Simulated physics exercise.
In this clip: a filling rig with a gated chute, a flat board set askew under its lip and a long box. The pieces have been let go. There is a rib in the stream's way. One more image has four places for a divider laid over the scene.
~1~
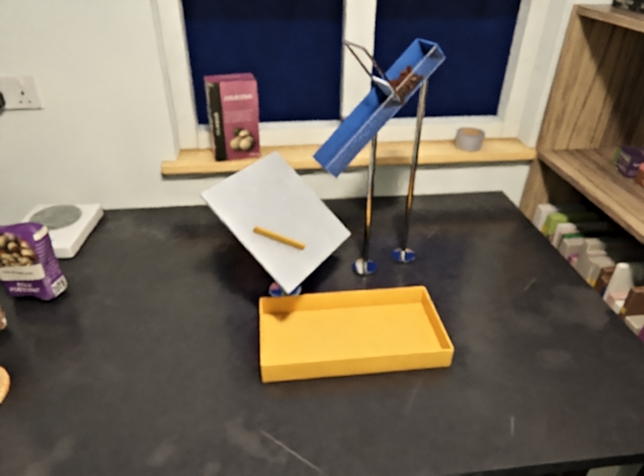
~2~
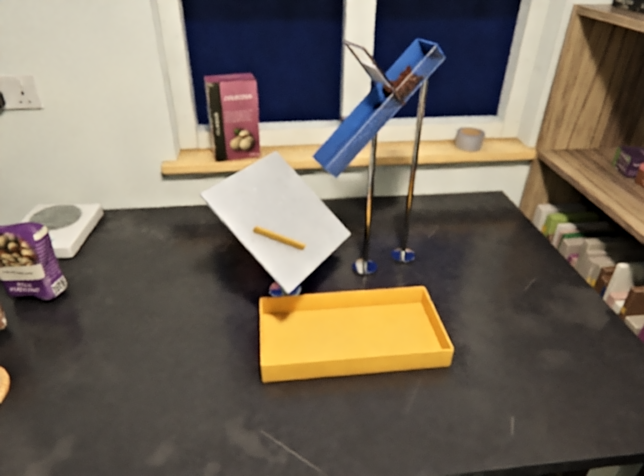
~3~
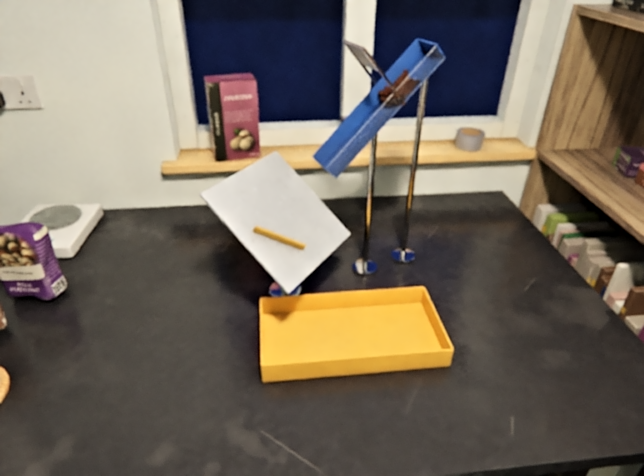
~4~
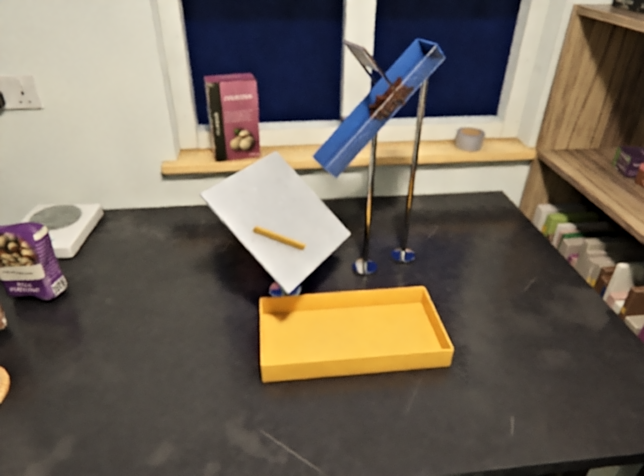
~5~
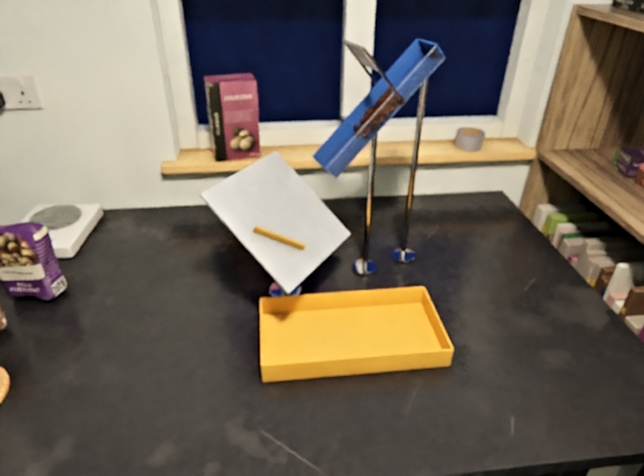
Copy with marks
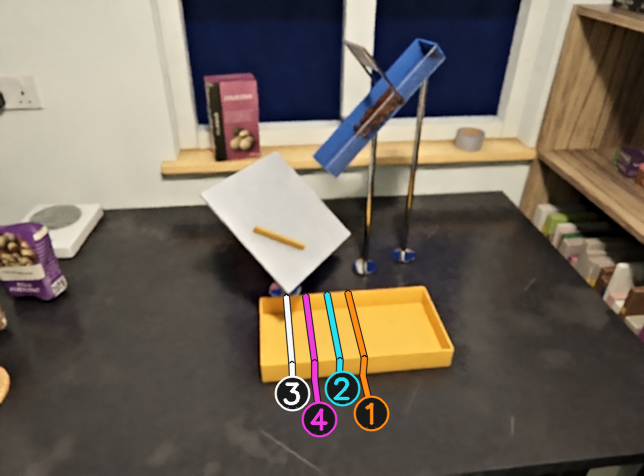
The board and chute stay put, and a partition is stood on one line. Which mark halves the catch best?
Line 1.
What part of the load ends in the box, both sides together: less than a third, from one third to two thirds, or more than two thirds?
More than two thirds.
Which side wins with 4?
The right side.
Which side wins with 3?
More lands on the right.
On the marked copy, line 1 crosses the front rim at (364, 357); line 2 crosses the front rim at (339, 359); line 3 crosses the front rim at (291, 363); line 4 crosses the front rim at (314, 361).
With 1, of what is caught, about half on the left of the divider, about half on the right.
With 2, of what is caught, a stray few on the left of the divider, nearly all on the right.
With 3, of what is caught, none on the left of the divider, all on the right.
With 4, of what is caught, none on the left of the divider, all on the right.
